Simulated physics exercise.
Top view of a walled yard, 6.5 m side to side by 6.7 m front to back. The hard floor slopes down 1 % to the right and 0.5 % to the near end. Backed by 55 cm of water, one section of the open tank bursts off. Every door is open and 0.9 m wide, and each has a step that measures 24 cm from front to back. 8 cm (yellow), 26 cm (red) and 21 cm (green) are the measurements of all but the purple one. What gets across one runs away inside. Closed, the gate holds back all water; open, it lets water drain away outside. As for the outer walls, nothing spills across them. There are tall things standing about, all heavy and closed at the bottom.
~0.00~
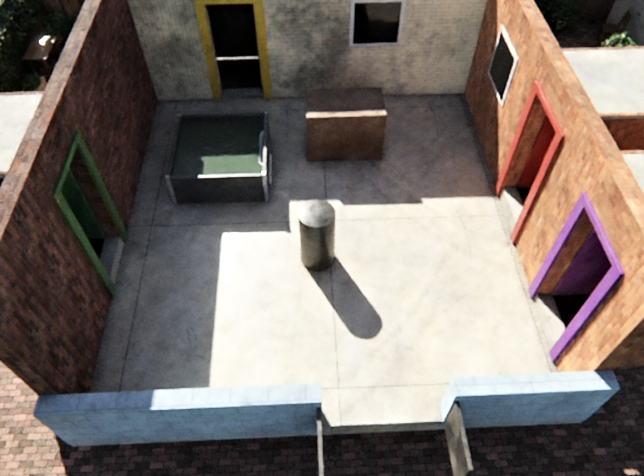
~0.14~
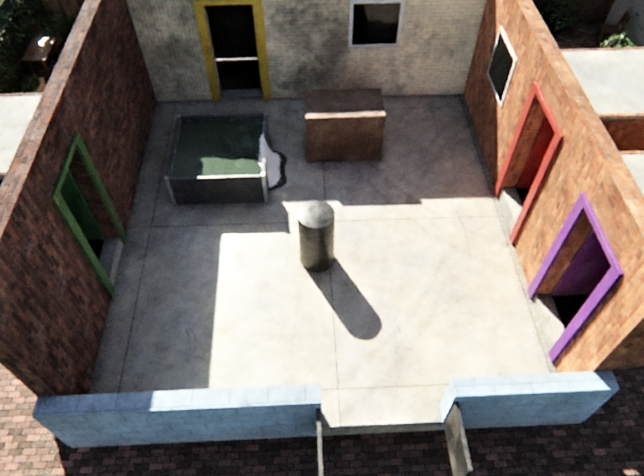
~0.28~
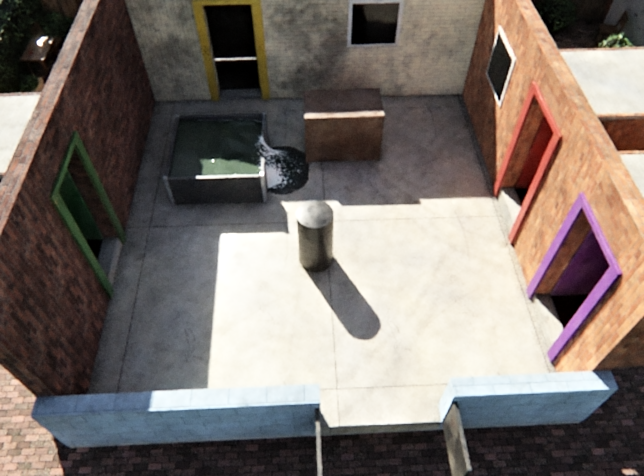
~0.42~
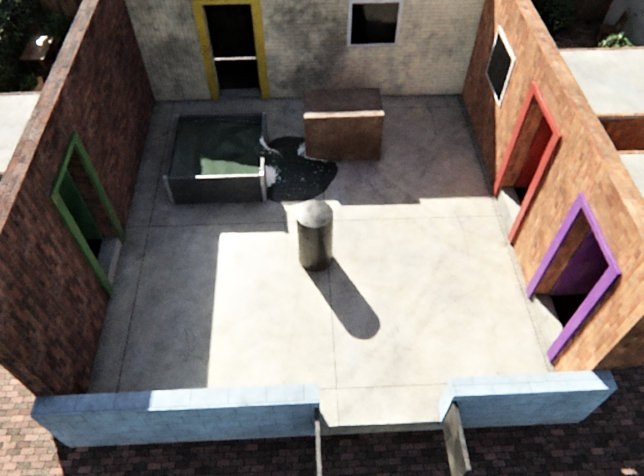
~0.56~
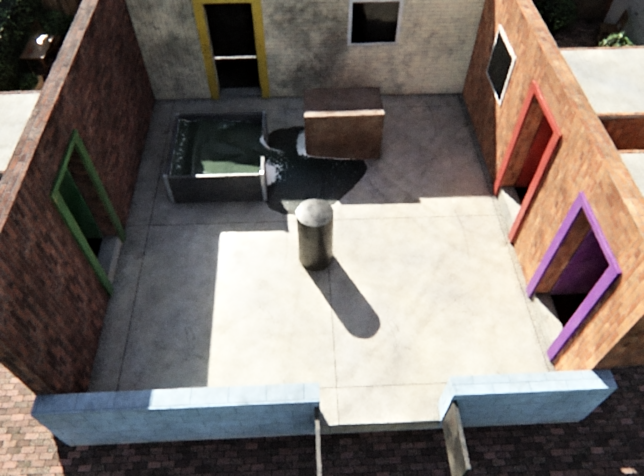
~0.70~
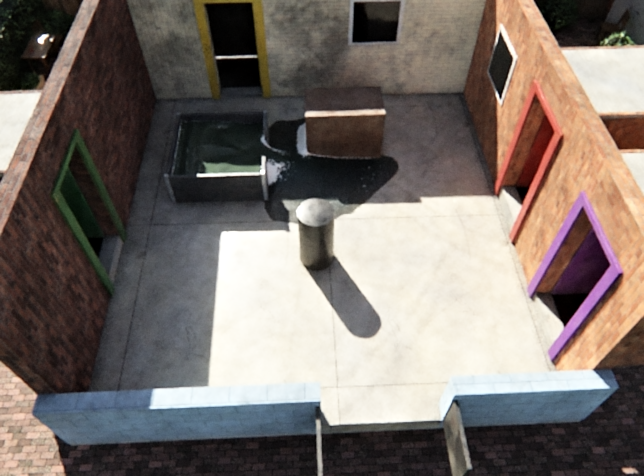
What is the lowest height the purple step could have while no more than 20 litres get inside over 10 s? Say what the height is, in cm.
6 cm.
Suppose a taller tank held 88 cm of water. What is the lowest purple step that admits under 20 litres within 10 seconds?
Required height: Approx. 11.5 cm.
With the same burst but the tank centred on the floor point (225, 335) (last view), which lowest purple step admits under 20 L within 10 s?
Then it needs to be around 12.5 cm high.
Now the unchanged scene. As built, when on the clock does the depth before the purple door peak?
Roughly at 3.2 s.
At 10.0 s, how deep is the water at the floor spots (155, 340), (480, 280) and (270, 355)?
First 2, then 6, then 2 cm.
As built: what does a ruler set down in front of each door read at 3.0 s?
Centimetres: Purple = 9, yellow = 7, red = 14, green = 0.
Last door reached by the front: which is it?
Green, last of all.
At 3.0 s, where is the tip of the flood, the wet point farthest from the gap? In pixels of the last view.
Front tip: Approx. (565, 396) px.
After 1.4 s water covers 20 % of the floor, deepest (34 cm) near (305, 156); it has not reached the purple door.
After 3.0 s water covers 40 % of the floor, deepest (21 cm) near (305, 156); 9 cm at the purple door, 0 litres in over its 15 cm step.
After 10.0 s water covers 80 % of the floor, deepest (8 cm) near (565, 396); 7 cm at the purple door, 0 litres in over its 15 cm step.
At the purple door as built, the water arrived by 2.6 s and peaked near 9 cm at 3.2 s.
Run again over the same 10 s with other heights there, 27 litres in over 5.5 cm, 16 litres over 6.5 cm. The limit of 20 litres is kept from about 6 cm up.
